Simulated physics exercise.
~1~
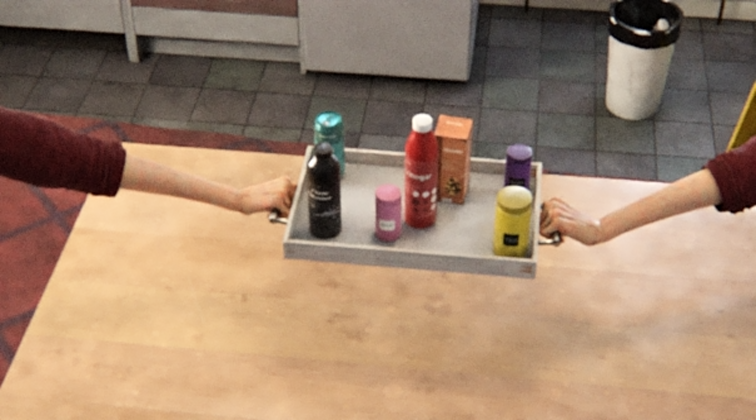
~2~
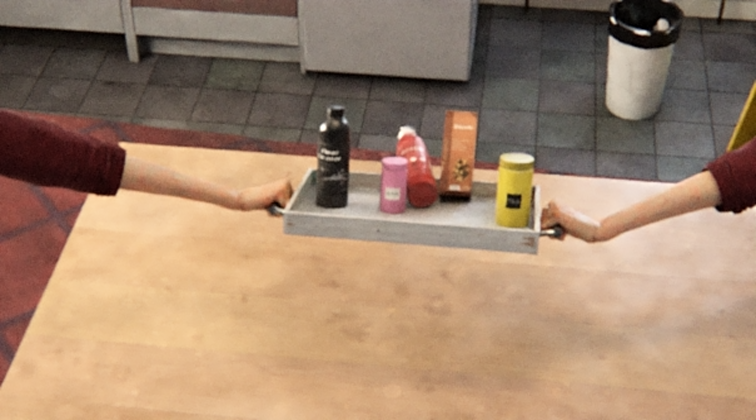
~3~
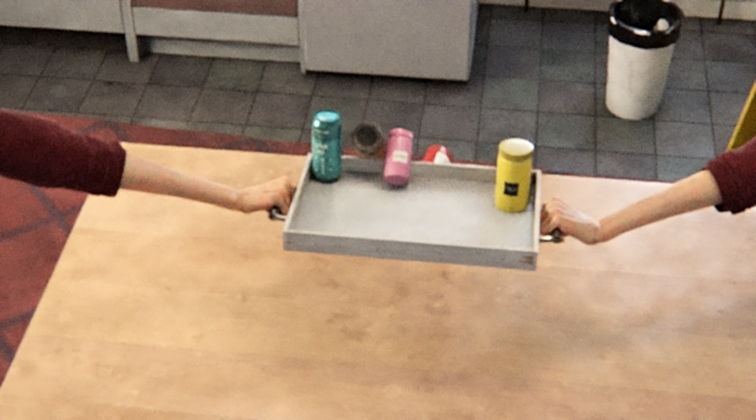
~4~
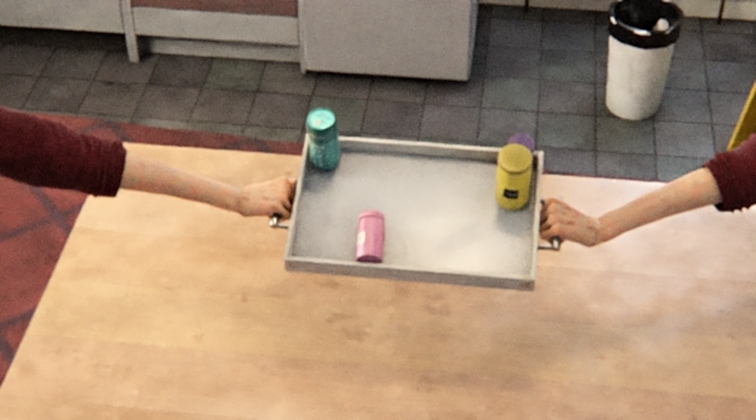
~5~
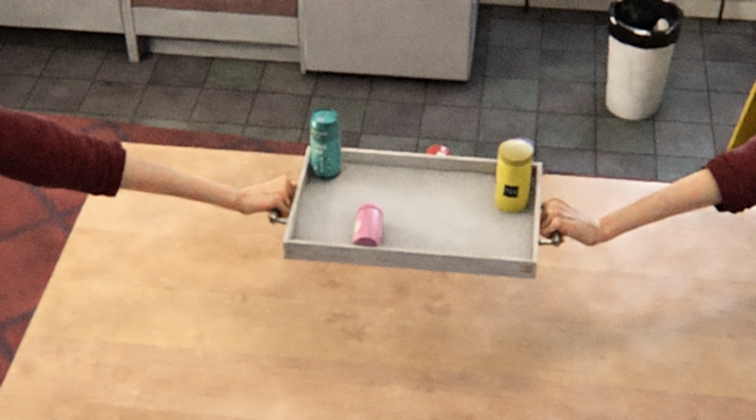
Over a wooden table in a kitchen, two hands tip a tray of seven containers away, then back toward the viewer and level; the red bottle, black bottle and orange carton go off the far side, the yellow jar shifts, and the pink shaker ends lying down.
